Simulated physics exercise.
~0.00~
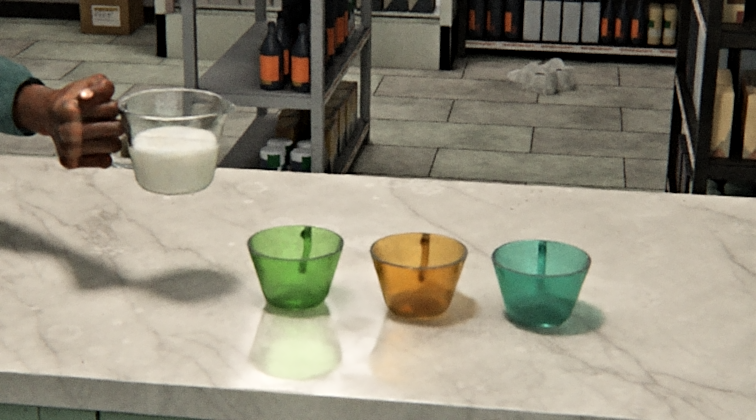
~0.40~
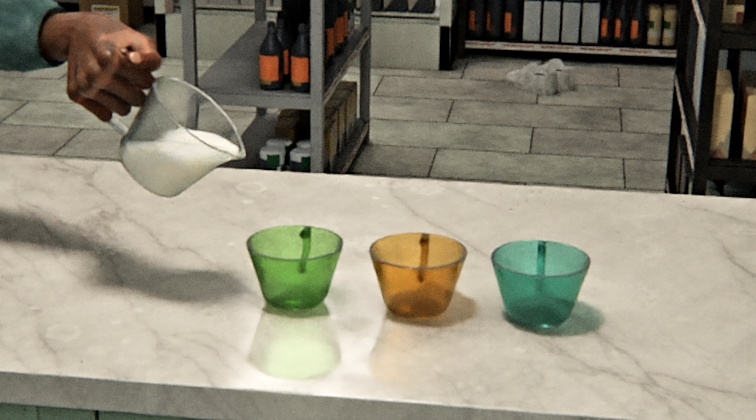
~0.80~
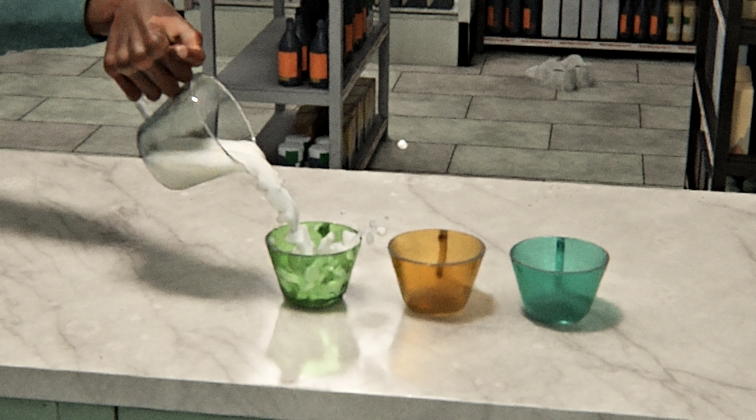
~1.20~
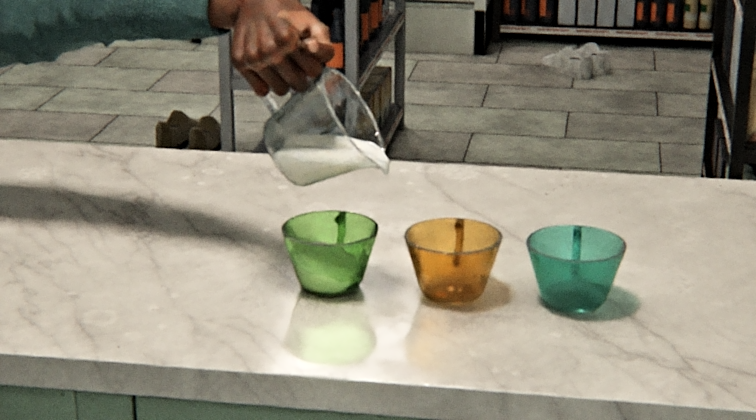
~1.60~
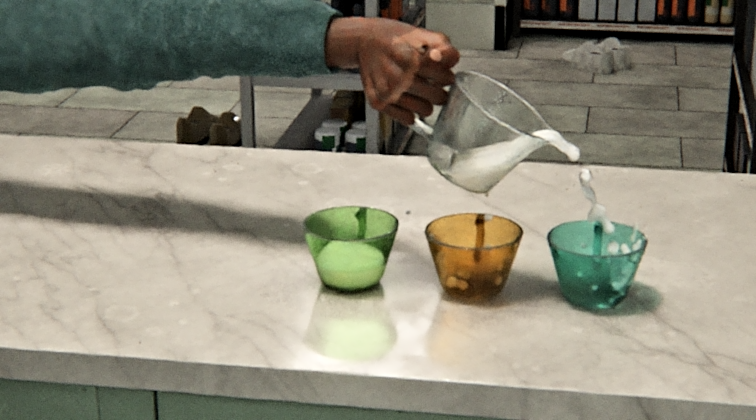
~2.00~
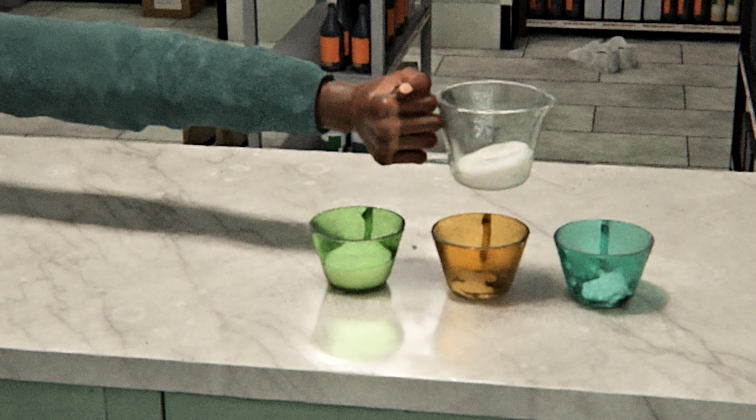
A dark-skinned hand in a teal sleeve holds a clear glass measuring jug of milk above a pale marble counter, seen from the front and slightly above in a shop with shelves of bottles behind. Three empty teacups stand in a row, green on the left, amber in the middle and teal on the right. The hand tips the jug rightwards and milk streams into the green cup, with a few drops splashing beside it. Still tilted, the jug travels right over the amber cup and pours into the teal one. It returns level, still holding milk, leaving milk in all three cups, least in the amber.
